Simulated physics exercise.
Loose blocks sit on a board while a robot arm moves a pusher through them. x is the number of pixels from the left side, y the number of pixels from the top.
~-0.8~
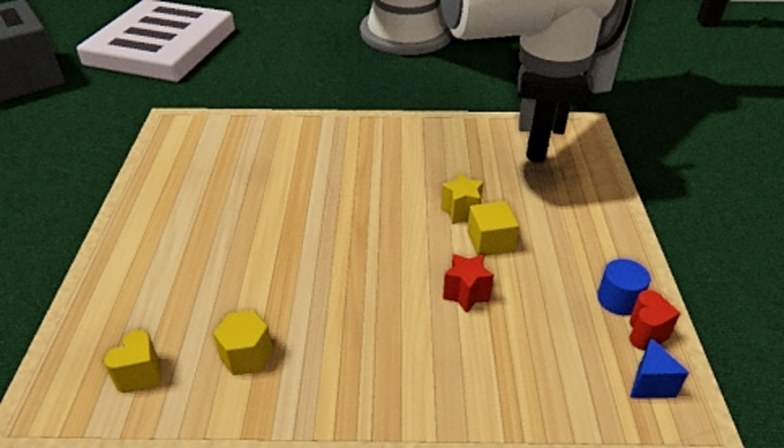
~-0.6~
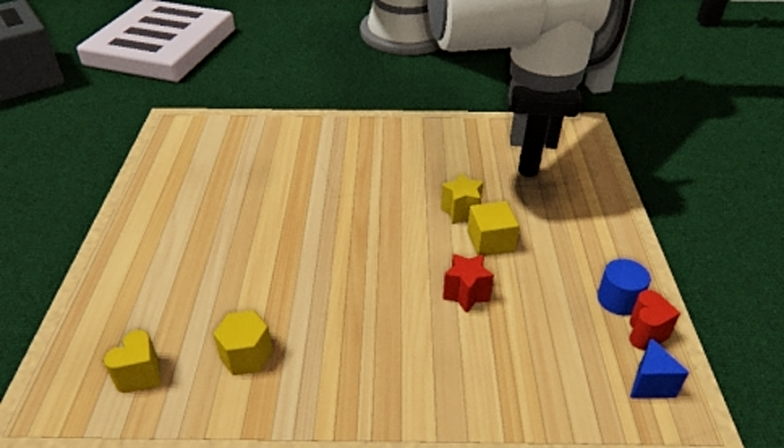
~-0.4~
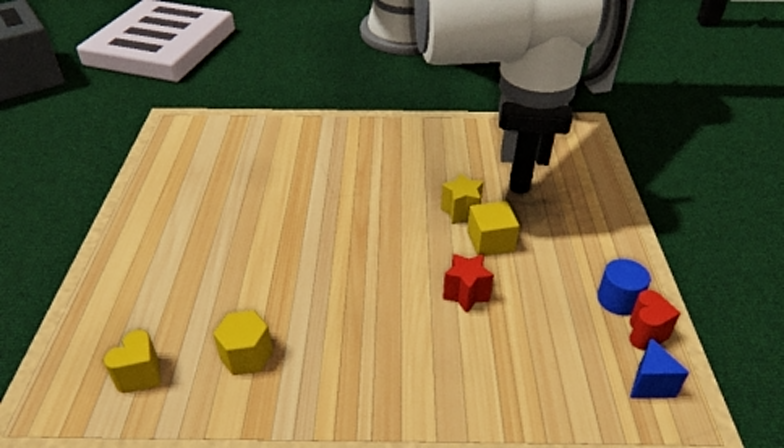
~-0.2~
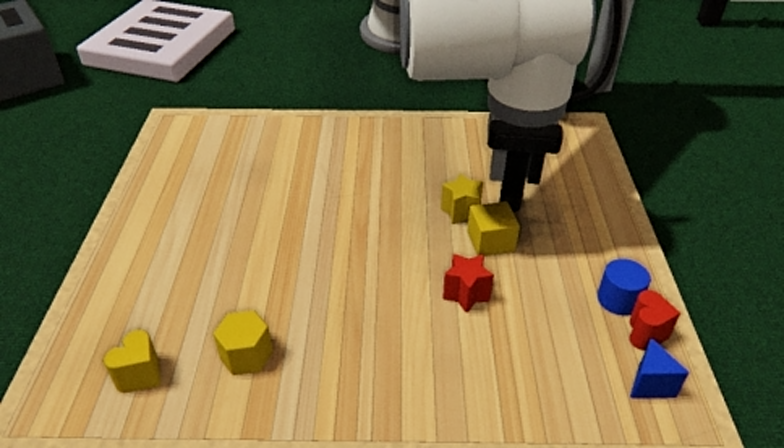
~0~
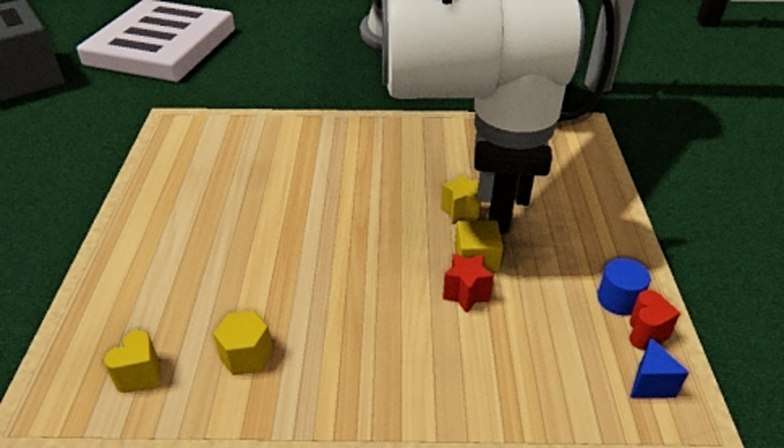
A robot arm moved its black pusher down the wooden board toward the viewer and slightly left, then nudged the yellow square block closer to the red star while the other blocks stayed still.
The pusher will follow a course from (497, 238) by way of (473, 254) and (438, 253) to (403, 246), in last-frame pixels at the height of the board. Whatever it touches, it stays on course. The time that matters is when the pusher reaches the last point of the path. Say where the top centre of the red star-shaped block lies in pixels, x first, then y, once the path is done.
The middle of its top is at (462, 285).
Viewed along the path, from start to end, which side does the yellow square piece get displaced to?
With start-to-end as forward, it shifts left.
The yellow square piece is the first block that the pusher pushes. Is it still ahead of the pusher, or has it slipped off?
The pusher will have lost it.
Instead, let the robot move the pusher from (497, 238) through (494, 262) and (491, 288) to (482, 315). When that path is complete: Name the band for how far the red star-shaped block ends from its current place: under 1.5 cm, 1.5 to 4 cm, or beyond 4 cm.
The displacement of the red star-shaped block is above 4 cm.
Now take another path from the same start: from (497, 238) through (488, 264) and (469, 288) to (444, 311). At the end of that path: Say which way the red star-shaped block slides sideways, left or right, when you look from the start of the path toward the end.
Goes right.
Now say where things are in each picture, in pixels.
In the first picture, pusher tip (536, 157); block tops, yellow star-shaped block (464, 186); red star-shaped block (469, 268); yellow square piece (495, 215).
In the second picture, pusher (528, 172); blocks unchanged.
In the third picture, pusher (519, 188); blocks unchanged.
In the fourth picture, pusher (510, 207); blocks unchanged.
In the fifth picture, pusher (498, 228); yellow star-shaped block (464, 186); red star-shaped block (469, 268); yellow square piece (480, 233).
The first path, step by step. One third of the way, pusher (474, 244); red star-shaped block (462, 281); yellow square piece (468, 251).
Two thirds of the way, pusher (438, 242); red star-shaped block (462, 285); yellow square piece (464, 254).
At the end, pusher (404, 235); yellow star-shaped block in place; red star-shaped block (462, 285); yellow square piece (464, 254).
